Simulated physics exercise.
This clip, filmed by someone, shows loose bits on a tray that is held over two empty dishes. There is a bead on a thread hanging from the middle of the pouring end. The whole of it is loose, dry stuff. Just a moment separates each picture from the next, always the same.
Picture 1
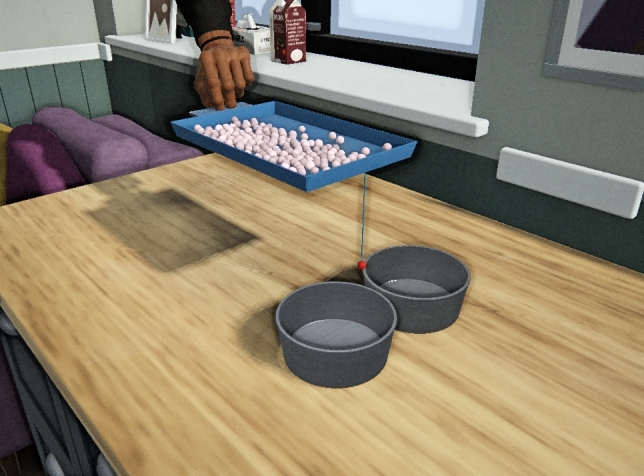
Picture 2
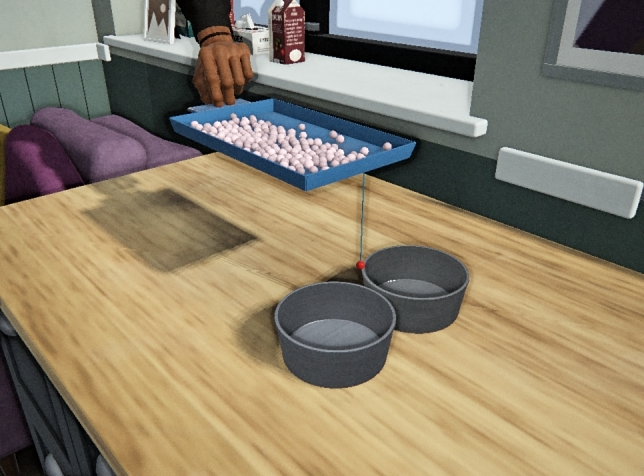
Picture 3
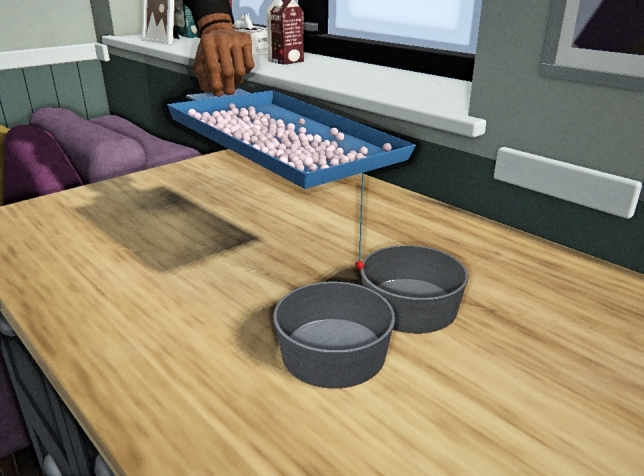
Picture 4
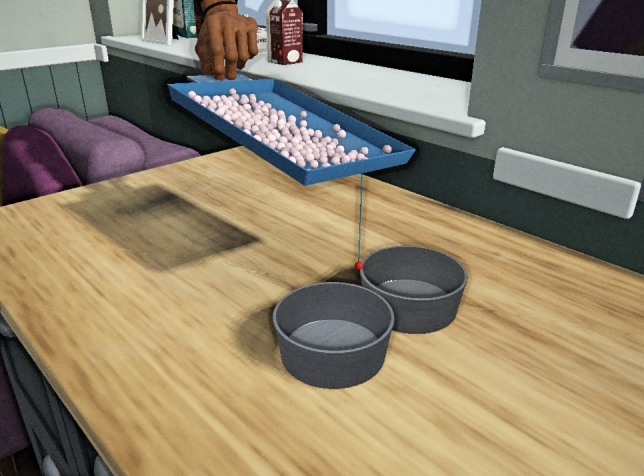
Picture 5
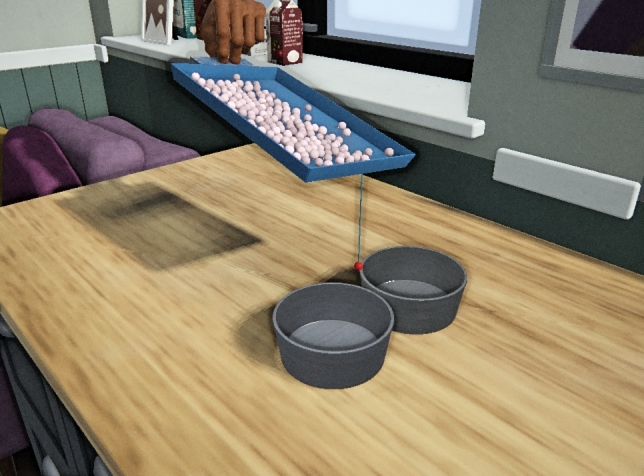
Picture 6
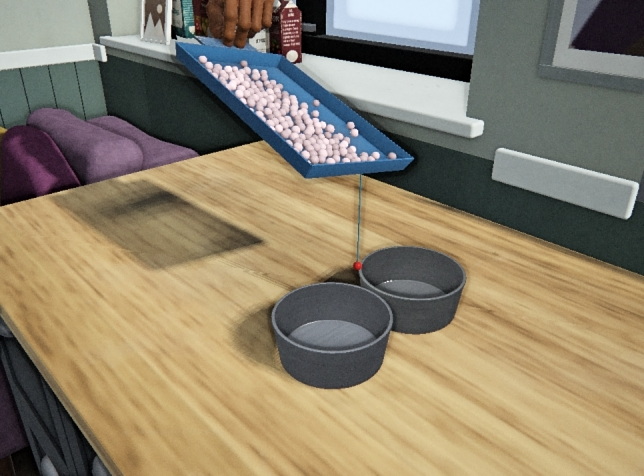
On a wooden table by a window, a hand tilting a blue tray of pink pearls sliding above two empty grey dishes.
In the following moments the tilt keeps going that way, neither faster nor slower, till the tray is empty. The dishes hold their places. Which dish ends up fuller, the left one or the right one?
The right one.
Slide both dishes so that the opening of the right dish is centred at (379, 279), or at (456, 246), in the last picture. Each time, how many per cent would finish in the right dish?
Around 30 % followed by around 30 %.
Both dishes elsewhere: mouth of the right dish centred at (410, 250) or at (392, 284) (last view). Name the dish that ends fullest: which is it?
First try: The rightmost dish; second try: The rightmost dish.
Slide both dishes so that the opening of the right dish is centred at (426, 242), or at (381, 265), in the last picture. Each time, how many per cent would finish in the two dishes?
In order: 70 per cent and 60 per cent.
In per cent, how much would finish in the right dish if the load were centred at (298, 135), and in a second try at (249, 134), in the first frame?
Estimate: 100 % first, 80 % second.
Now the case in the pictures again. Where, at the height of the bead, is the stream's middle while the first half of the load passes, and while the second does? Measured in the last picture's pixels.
About (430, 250) to begin with, then about (410, 250).
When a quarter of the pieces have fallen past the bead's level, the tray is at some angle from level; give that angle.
Roughly 75 degrees at that moment.
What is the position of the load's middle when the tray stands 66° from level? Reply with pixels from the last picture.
Near the pixel (401, 172).
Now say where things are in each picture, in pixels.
Corners of the pouring end at (307, 174) and (411, 141), level; middle of the load at (271, 146), sugar pearls; left dish at (379, 357); right dish at (457, 306); bead on its thread at (362, 265), in the first frame.
Corners of the pouring end at (306, 174) and (411, 142), level; middle of the load at (269, 144), in the second frame.
Corners of the pouring end at (306, 171) and (410, 144), tipped barely, lowest at the right corner; middle of the load at (269, 137), in the third frame.
Corners of the pouring end at (308, 168) and (410, 149), tipped a little, lowest at the right corner; middle of the load at (270, 128), in the fourth frame.
Corners of the pouring end at (310, 166) and (410, 153), tipped clearly, lowest at the right corner; middle of the load at (274, 119), a small part on the move, in the fifth frame.
Corners of the pouring end at (312, 162) and (409, 156), tipped clearly, lowest at the right corner; middle of the load at (282, 113), nearly all on the move; left dish at (375, 358); right dish at (453, 307), in the sixth frame.
Soon after the last picture, tray tipped steeply; about two thirds on the tray; a small part in the right dish; a stray few outside both; about a third in the air.
A little later, tray tipped past a quarter turn; a small part on the tray; about two thirds in the right dish; about a quarter outside both; a small part in the air.
Later still, tray tipped past a quarter turn; most in the right dish; about a quarter outside both.
By the end, tray tipped past a quarter turn; none in the left dish; most in the right dish; about a quarter outside both.
